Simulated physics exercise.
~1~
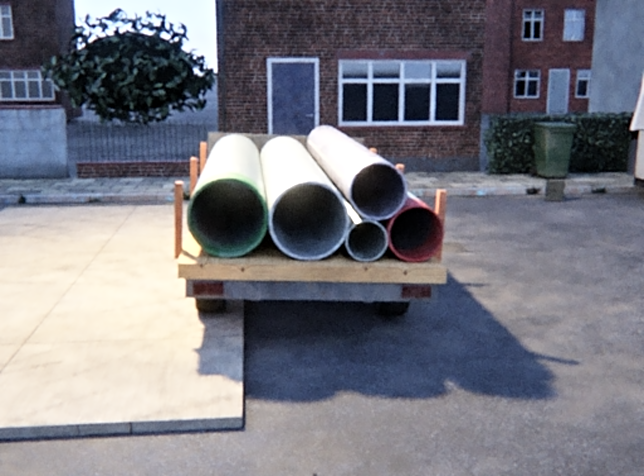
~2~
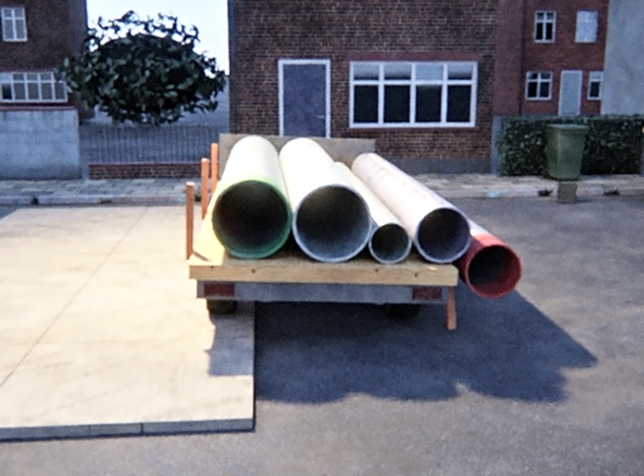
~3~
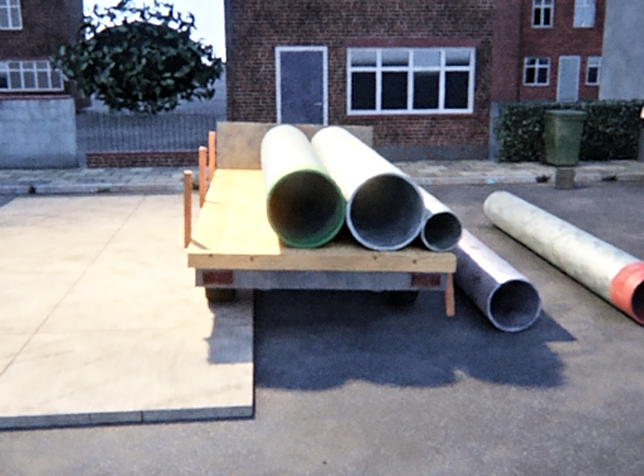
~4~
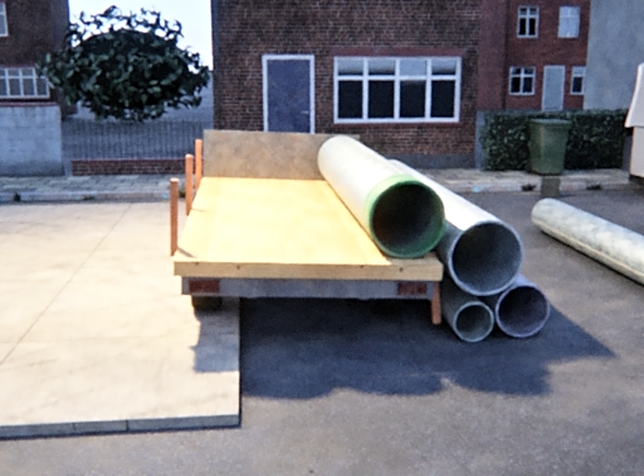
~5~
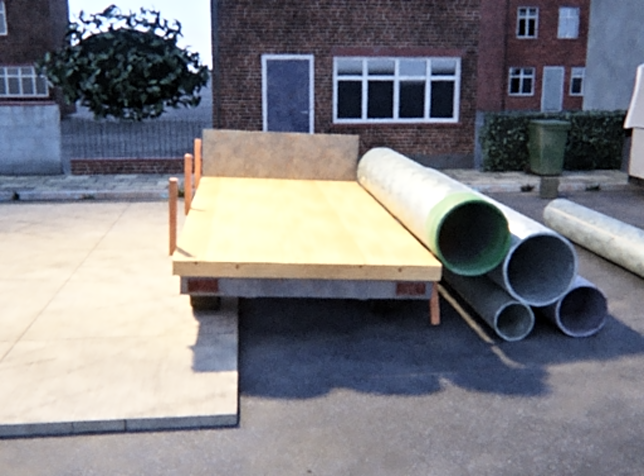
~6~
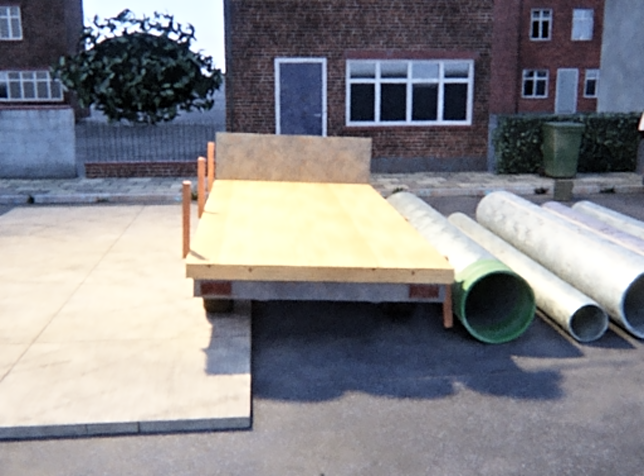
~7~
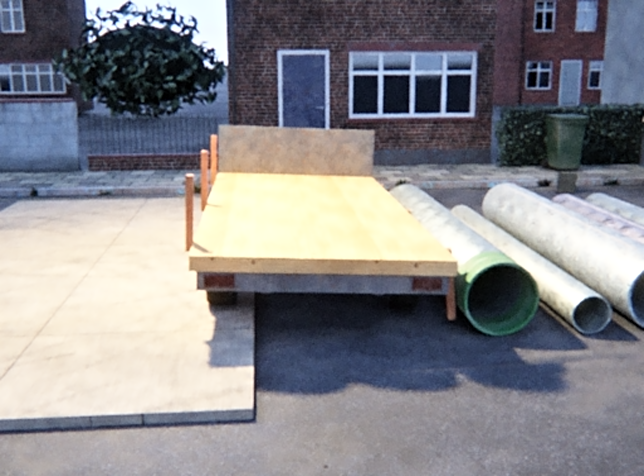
Flatbed trailer losing its right-hand posts, five pipes rolling off the right side, red first and green last, settling on the ground.
